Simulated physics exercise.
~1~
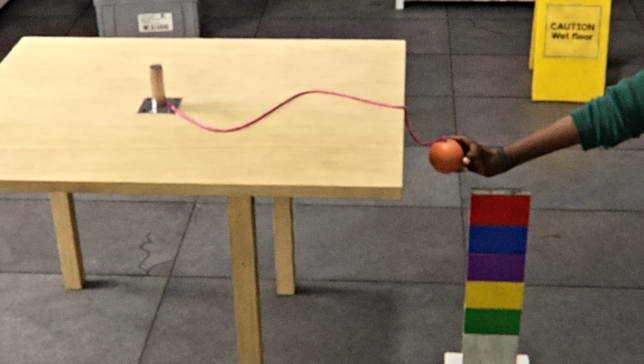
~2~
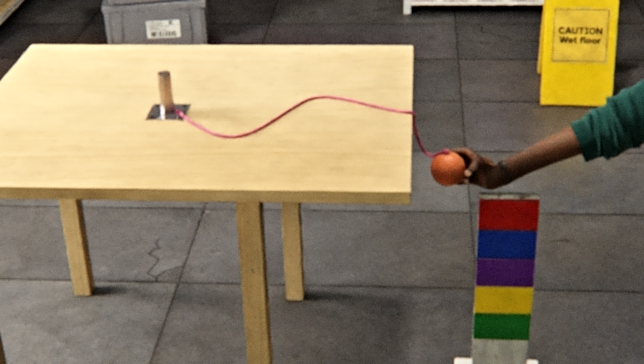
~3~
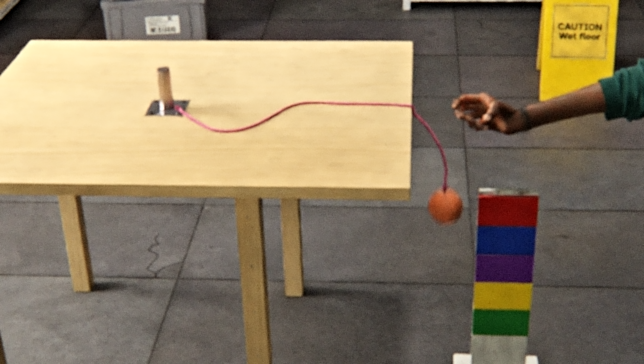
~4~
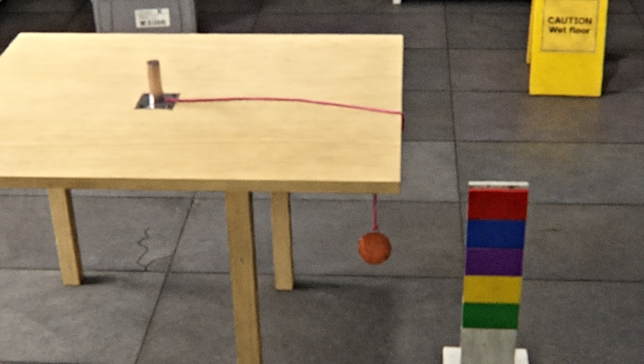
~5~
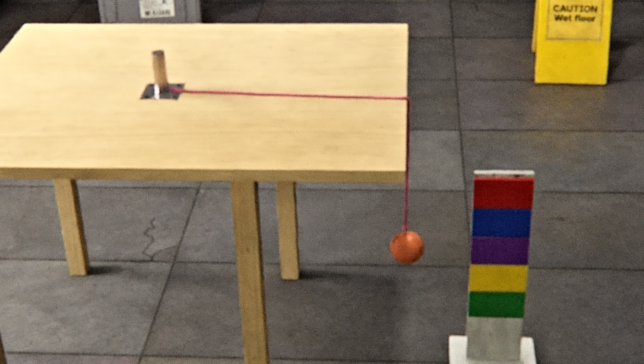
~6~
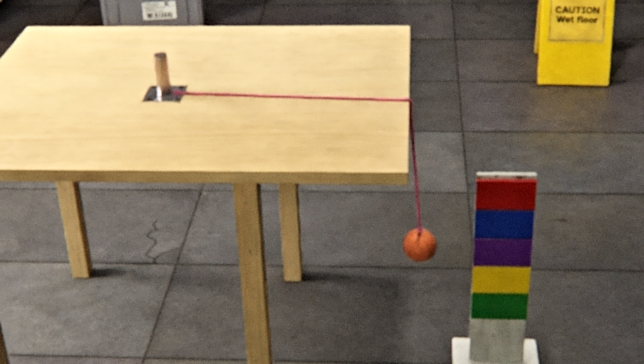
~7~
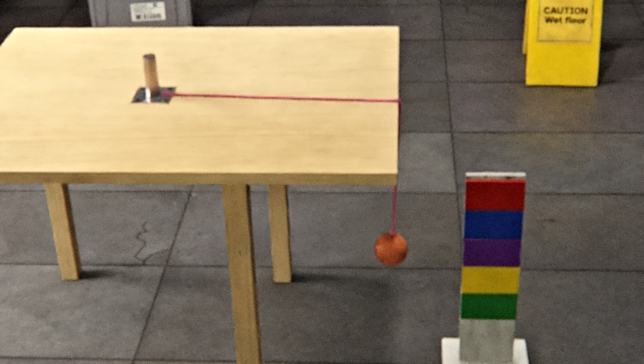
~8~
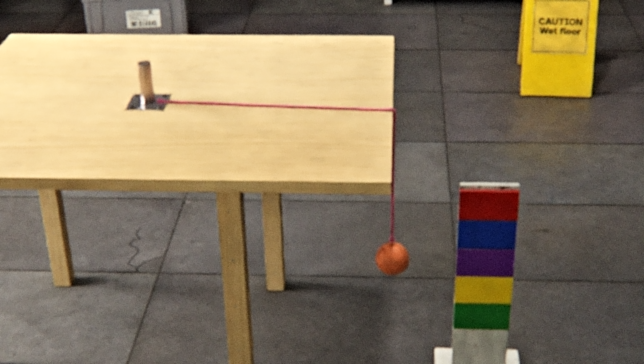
Orange ball on a pink cord dropping from an opened hand, swinging below the table edge and hanging level with the purple band.
